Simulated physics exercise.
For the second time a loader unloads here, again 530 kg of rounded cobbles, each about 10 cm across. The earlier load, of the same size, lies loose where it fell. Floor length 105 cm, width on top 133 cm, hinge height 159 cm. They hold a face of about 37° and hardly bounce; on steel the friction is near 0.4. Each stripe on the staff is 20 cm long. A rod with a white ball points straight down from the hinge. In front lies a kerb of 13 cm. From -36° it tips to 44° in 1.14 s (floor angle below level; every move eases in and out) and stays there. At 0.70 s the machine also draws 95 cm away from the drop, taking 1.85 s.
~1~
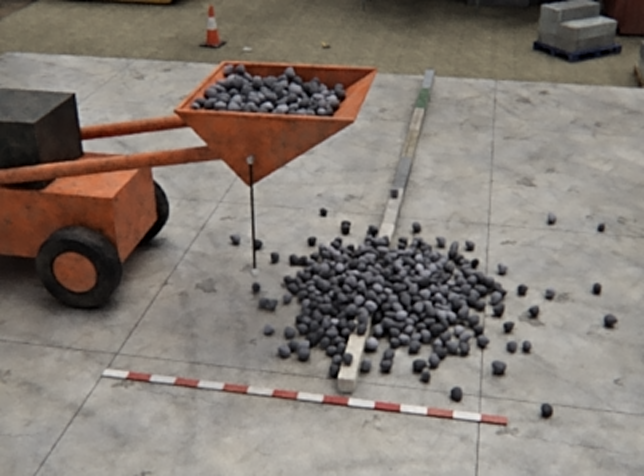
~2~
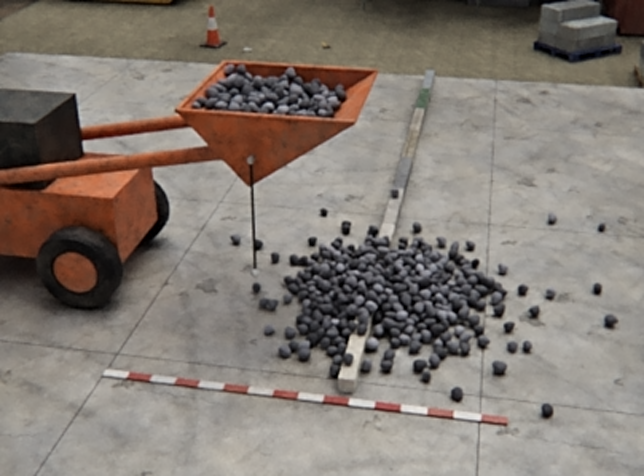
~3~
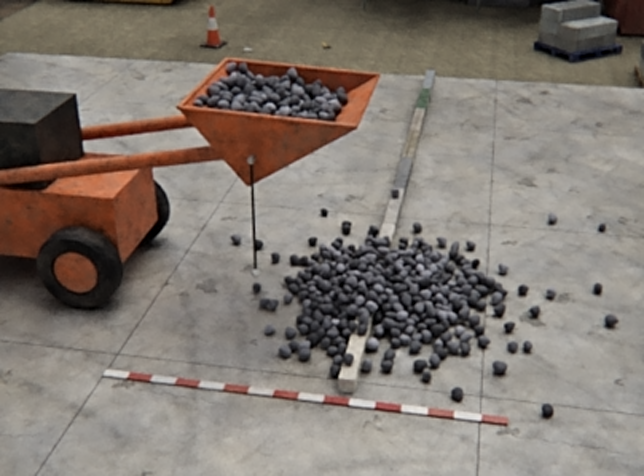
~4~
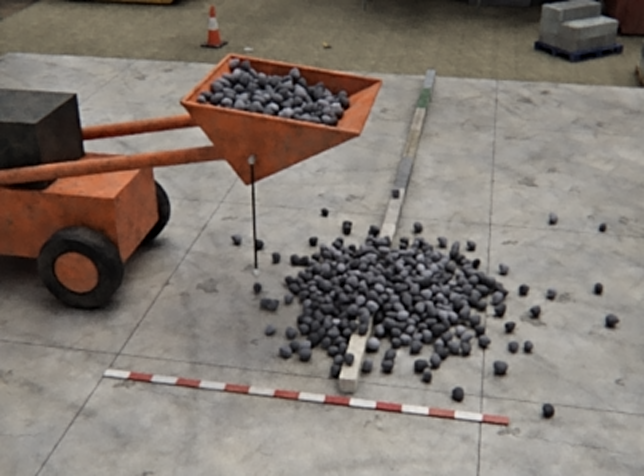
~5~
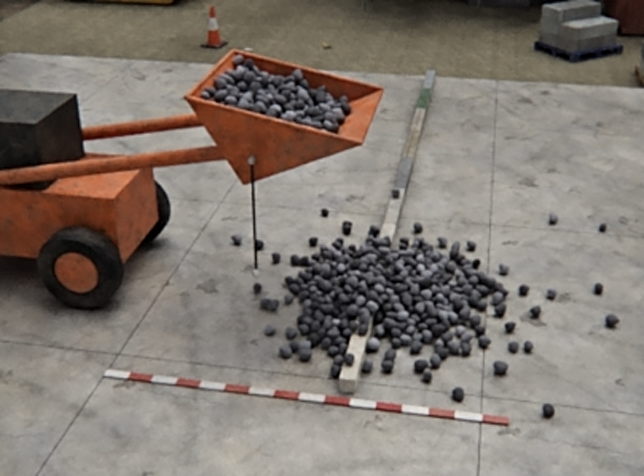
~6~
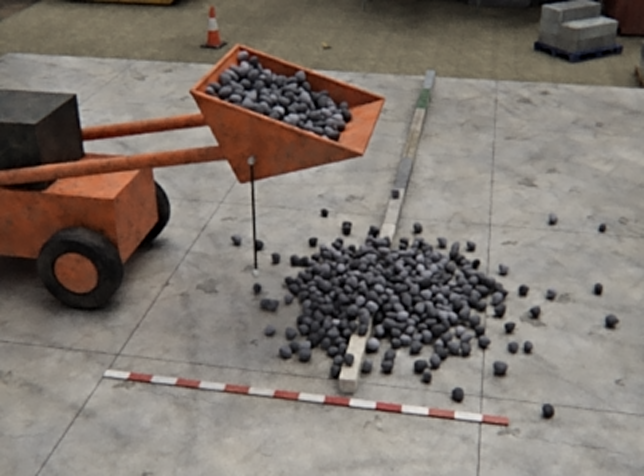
The footage shows an orange loader at left holding a bucket of dark rounded stones above a loose pile lying across a kerb. The bucket gradually tilts, its right-hand lip lowering while the stones stay inside.
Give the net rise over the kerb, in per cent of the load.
About 32 per cent.
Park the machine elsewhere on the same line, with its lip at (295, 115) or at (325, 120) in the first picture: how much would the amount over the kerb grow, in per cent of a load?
About 0 and 10 per cent.
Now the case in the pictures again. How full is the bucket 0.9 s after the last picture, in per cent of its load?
It holds some 40 per cent.
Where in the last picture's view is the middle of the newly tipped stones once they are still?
Around (348, 282).
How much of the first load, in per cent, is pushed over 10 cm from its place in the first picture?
About 10 per cent.
Then, 0.5 s after the last picture the floor is at 32°; in per cent of one load, 100 in the bucket, 47 on this side of the kerb, 53 over the kerb; the foremost stones are at (629, 288).
Then, 0.9 s after the last picture the floor is at 44°; in per cent of one load, 38 in the bucket, 109 on this side of the kerb, 53 over the kerb; the foremost stones are at (629, 288).
Then, 2.7 s after the last picture the floor is at 44°; in per cent of one load, 0 in the bucket, 115 on this side of the kerb, 85 over the kerb; the foremost stones are at (629, 288).
Then, 5.5 s after the last picture the floor is at 44°; in per cent of one load, 0 in the bucket, 115 on this side of the kerb, 85 over the kerb; the foremost stones are at (629, 288). Net gain over the kerb, 32.
